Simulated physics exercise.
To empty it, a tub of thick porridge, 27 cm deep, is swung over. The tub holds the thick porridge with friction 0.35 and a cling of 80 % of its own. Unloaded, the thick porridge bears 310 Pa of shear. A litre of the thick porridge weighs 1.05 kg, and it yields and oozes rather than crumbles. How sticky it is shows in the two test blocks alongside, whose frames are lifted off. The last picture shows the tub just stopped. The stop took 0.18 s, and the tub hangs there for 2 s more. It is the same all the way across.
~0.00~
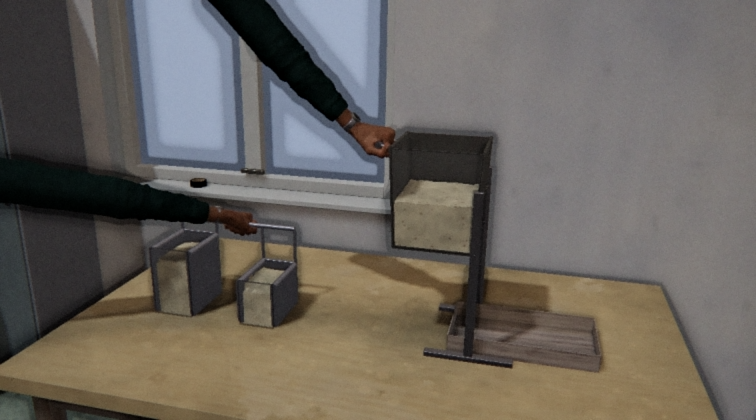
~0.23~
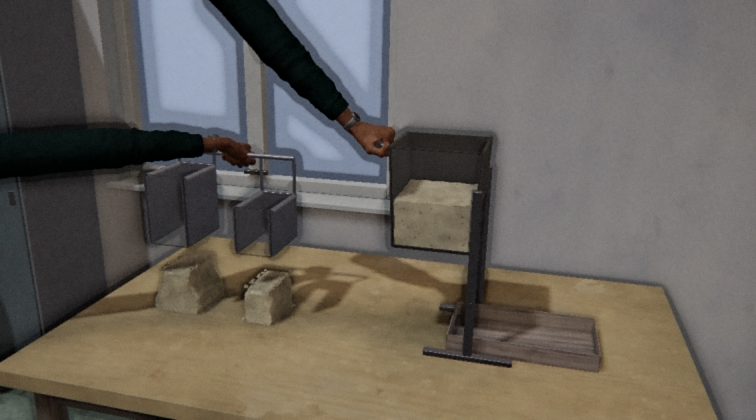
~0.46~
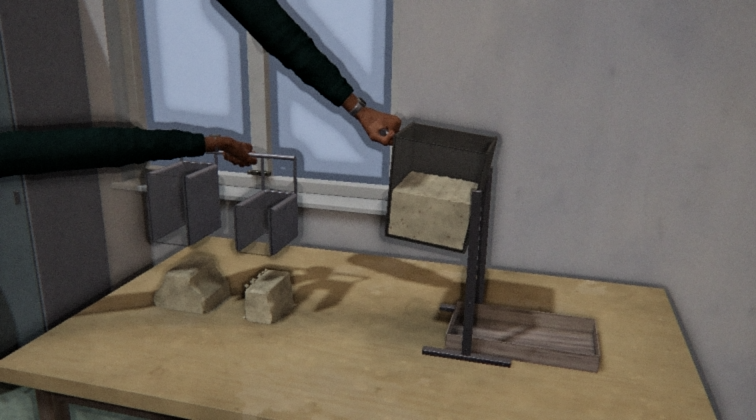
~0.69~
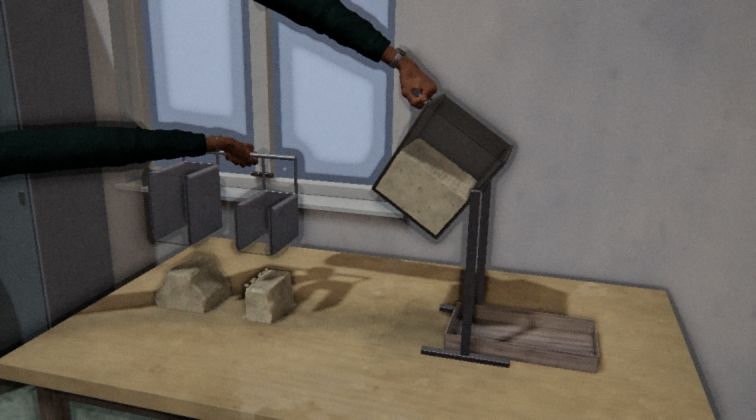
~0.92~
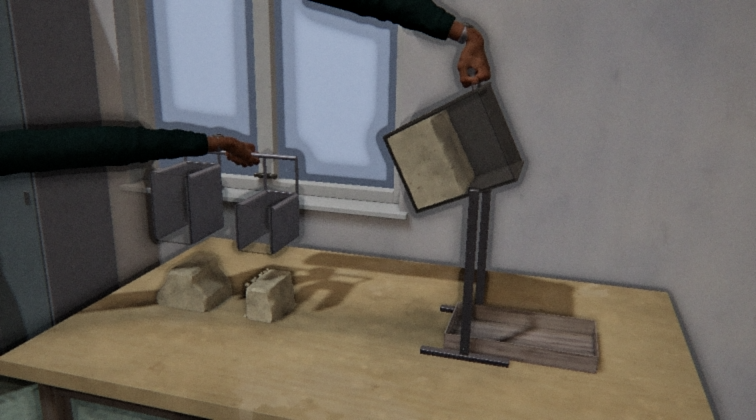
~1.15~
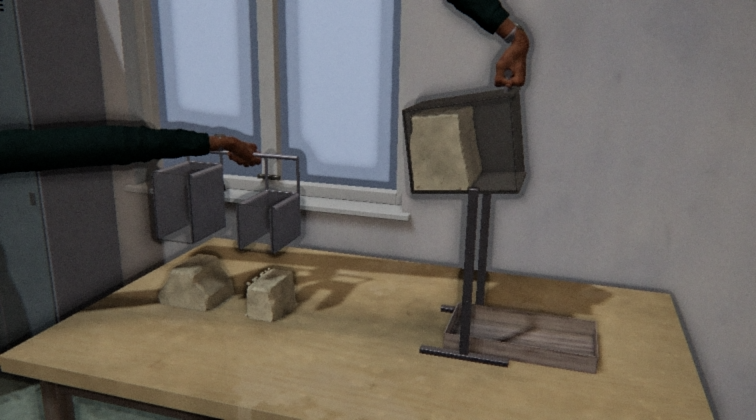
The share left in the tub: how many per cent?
Close to 100 per cent.
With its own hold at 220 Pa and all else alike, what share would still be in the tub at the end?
In that case some 100 per cent.
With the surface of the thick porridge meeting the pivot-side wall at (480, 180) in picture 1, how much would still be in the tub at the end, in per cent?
It would be near 80 %.
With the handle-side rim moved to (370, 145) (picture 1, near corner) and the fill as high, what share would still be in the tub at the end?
Then about 95 %.
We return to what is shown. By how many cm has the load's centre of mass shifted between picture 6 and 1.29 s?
About 3 cm.
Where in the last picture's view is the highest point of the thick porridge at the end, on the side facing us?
At about (437, 134).
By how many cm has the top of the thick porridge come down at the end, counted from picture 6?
Roughly 5 cm.
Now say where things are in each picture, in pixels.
Handle-side rim at (393, 148), tilt 0 degrees; top of the thick porridge at (466, 206); blocks stand 18 cm, 11 cm (left to right), in the first picture.
Handle-side rim at (392, 147), tilt 0 degrees; top of the thick porridge at (466, 205); blocks stand 14 cm, 11 cm (left to right), in the second picture.
Handle-side rim at (397, 137), tilt 7 degrees; top of the thick porridge at (398, 190); blocks stand 12 cm, 11 cm (left to right), in the third picture.
Handle-side rim at (430, 105), tilt 34 degrees; top of the thick porridge at (404, 154); blocks stand 12 cm, 11 cm (left to right), in the fourth picture.
Handle-side rim at (480, 92), tilt 64 degrees; top of the thick porridge at (430, 121); blocks stand 12 cm, 11 cm (left to right), in the fifth picture.
Handle-side rim at (511, 98), tilt 82 degrees; top of the thick porridge at (454, 115); blocks stand 12 cm, 11 cm (left to right), in the sixth picture.
After 1.29 s, the tub is at 82 degrees and holds 100 %.
After 1.46 s, the tub is at 82 degrees and holds 100 %.
After 1.63 s, the tub is at 82 degrees and holds 100 %.
After 1.80 s, the tub is at 82 degrees and holds 100 %.
After 3.15 s, at the end, the tub is at 82 degrees and holds 100 %.
